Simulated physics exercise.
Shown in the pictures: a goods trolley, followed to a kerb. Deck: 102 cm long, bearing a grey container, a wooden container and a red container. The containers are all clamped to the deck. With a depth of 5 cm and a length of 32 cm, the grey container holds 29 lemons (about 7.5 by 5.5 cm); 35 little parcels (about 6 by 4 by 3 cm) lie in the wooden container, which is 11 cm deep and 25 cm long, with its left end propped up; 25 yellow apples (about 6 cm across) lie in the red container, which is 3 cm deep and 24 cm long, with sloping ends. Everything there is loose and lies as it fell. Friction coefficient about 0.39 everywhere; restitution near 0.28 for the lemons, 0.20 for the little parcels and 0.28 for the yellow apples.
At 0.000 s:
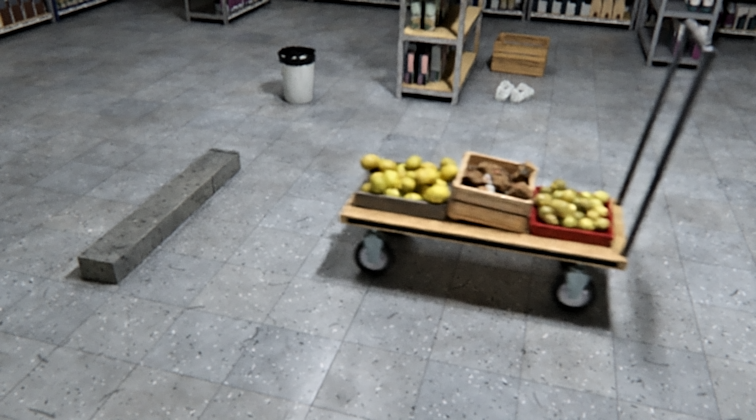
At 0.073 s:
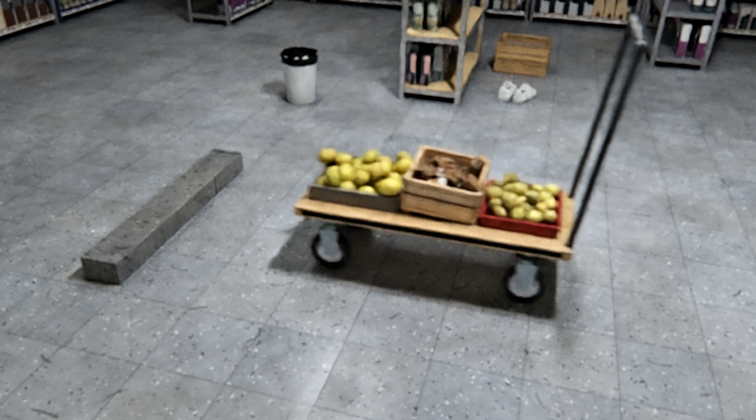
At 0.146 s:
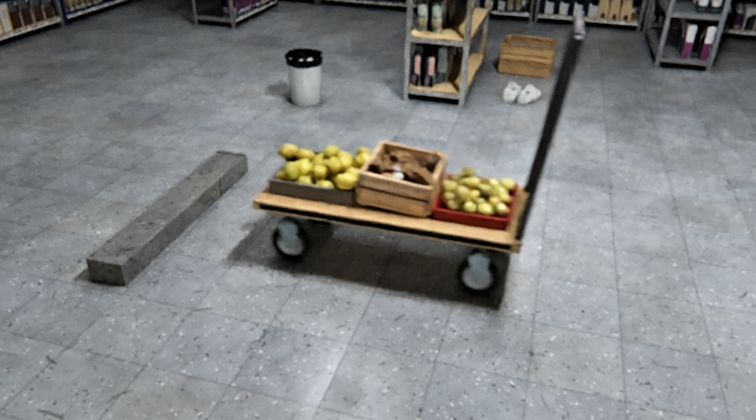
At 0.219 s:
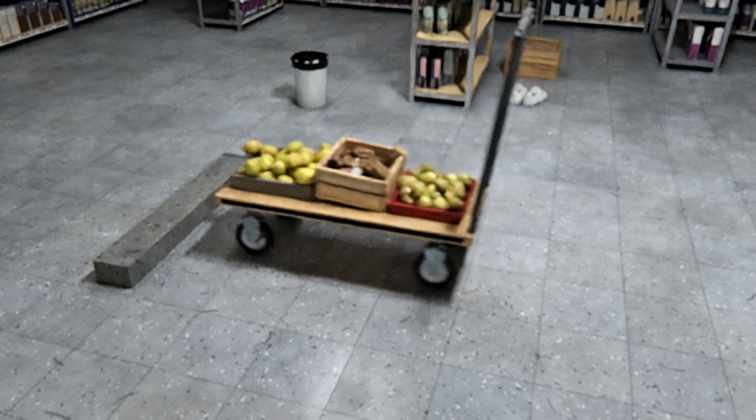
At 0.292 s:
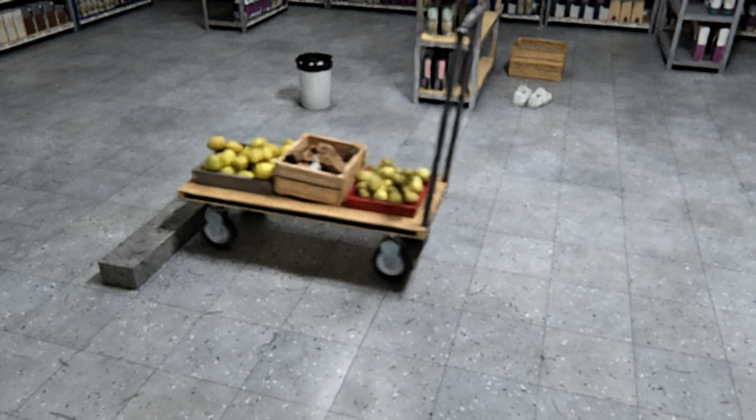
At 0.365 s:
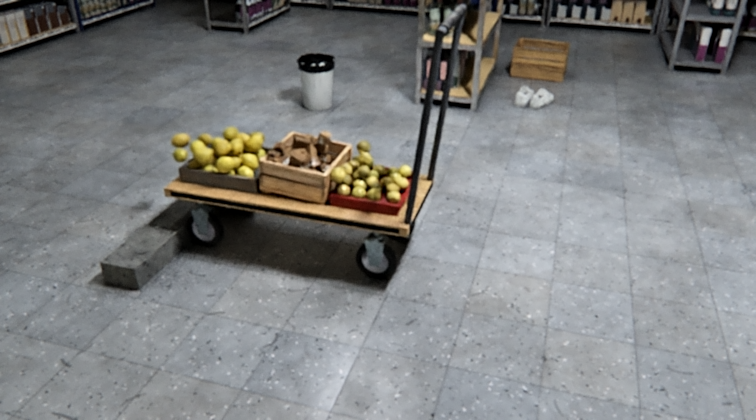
A trolley carrying three containers rolls left to a grey kerb, and its lemons shift left.
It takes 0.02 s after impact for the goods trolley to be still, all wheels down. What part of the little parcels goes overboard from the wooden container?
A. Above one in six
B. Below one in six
Answer: B.
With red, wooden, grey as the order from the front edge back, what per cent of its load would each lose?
Grey container 30 %, wooden container 10 %, red container 40 %.
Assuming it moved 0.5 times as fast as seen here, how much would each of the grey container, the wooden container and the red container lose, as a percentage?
Then the grey container sheds 20 per cent, the wooden container 0 per cent, and the red container 0 per cent.
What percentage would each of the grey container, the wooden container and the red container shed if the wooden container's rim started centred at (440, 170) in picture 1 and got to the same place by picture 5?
Under that change it'd be grey container at 30, wooden container at 0 and red container at 10 percent.
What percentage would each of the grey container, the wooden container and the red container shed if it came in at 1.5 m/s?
Grey container 30 %, wooden container 0 %, red container 10 %.
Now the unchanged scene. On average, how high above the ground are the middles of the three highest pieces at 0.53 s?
Roughly 52 centimetres.
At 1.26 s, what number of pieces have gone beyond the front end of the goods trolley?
Roughly 14 pieces.
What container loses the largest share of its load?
Grey container.
After 0.41 s, grey container 23 in, 6 out, wooden container 35 in, 0 out and red container 24 in, 1 out.
After 0.53 s, grey container 18 in, 11 out, wooden container 34 in, 1 out and red container 23 in, 2 out.
After 0.76 s, grey container 15 in, 14 out, wooden container 32 in, 3 out and red container 21 in, 4 out.
Final count (at 1.26 s), grey container 15 in, 14 out, wooden container 32 in, 3 out and red container 21 in, 4 out. Asked share, 3 of 35, 9 per cent.
